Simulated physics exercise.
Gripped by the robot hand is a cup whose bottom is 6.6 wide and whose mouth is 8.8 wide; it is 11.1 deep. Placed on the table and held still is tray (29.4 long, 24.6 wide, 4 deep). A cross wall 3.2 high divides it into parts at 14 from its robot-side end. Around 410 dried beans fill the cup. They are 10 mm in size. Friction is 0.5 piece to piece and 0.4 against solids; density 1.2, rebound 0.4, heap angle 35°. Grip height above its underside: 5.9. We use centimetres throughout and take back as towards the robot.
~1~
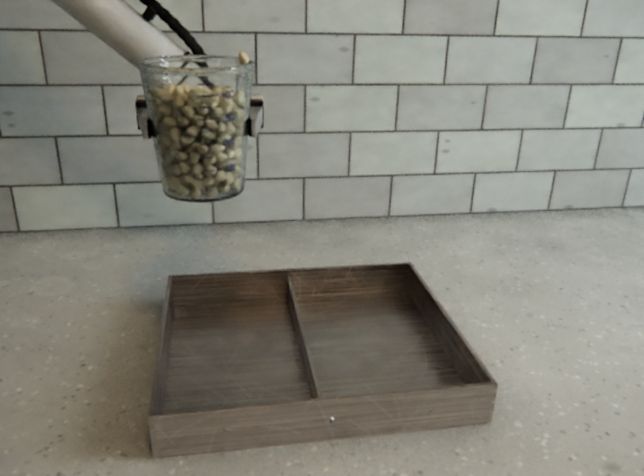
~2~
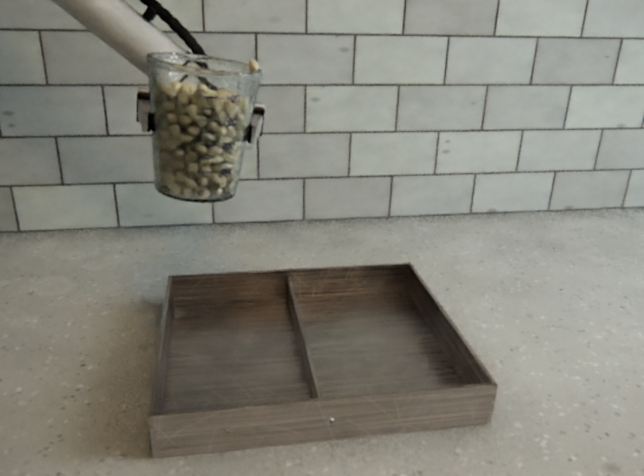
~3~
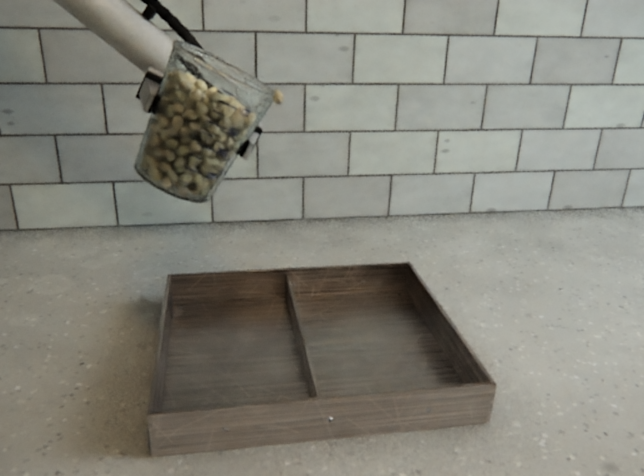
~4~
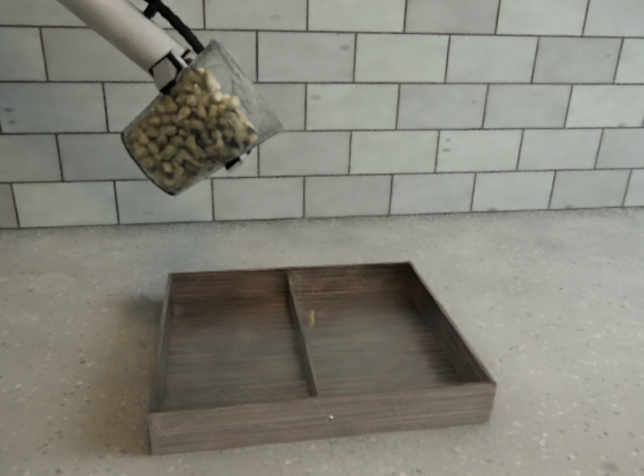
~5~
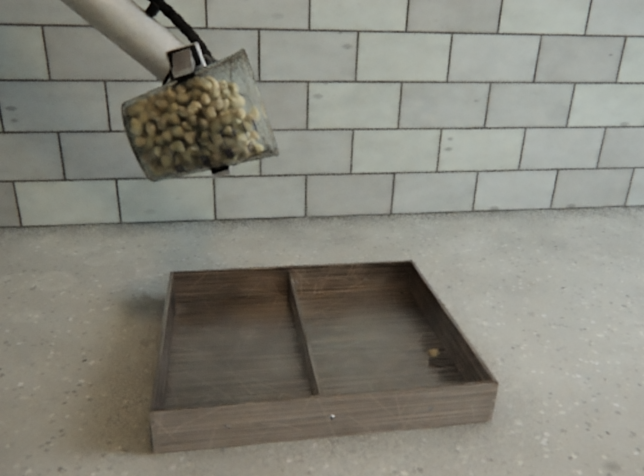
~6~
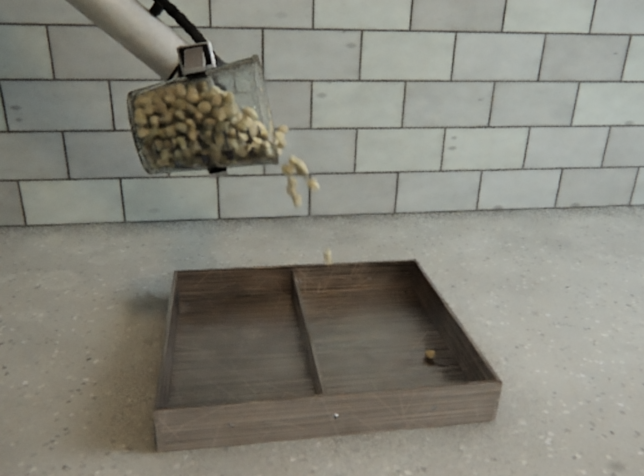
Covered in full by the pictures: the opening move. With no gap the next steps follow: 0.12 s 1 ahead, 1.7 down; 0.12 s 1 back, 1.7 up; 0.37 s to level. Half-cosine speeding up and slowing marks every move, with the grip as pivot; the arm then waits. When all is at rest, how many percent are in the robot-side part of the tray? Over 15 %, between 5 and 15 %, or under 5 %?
Under 5 %.
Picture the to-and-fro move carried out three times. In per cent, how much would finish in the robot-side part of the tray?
About 0 %.
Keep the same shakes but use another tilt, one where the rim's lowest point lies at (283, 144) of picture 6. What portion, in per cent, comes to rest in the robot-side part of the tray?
0 %.
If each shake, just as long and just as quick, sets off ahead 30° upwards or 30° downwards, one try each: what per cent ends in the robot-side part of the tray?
First try some 5 %, second try some 0 %.
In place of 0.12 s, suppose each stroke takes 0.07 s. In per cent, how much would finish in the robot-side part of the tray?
Then about 0 per cent.
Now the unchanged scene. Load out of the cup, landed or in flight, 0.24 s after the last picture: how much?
About 5 per cent.
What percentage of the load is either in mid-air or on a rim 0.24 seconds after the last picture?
Some 3 percent.
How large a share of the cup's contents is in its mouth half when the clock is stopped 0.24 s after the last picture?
About 45 percent.
Then, 0.24 s after the last picture, tilted 80° forward, highest piece 28 above the table; 378 in the cup, 18 in the far-side part, 1 in the robot-side part, 11 in flight or on a rim.
Then, 0.49 s after the last picture, tilted 20° forward, highest piece 29 above the table; 373 in the cup, 31 in the far-side part, 3 in the robot-side part, 1 in flight or on a rim.
Then, 0.81 s after the last picture, level, highest piece 29 above the table; 373 in the cup, 32 in the far-side part, 3 in the robot-side part.
Then, 1.86 s after the last picture, level, highest piece 29 above the table; 373 in the cup, 32 in the far-side part, 3 in the robot-side part.
Final count, 373 in the cup, 32 in the far-side part, 3 in the robot-side part. That is 1 % in the robot-side part of the tray.
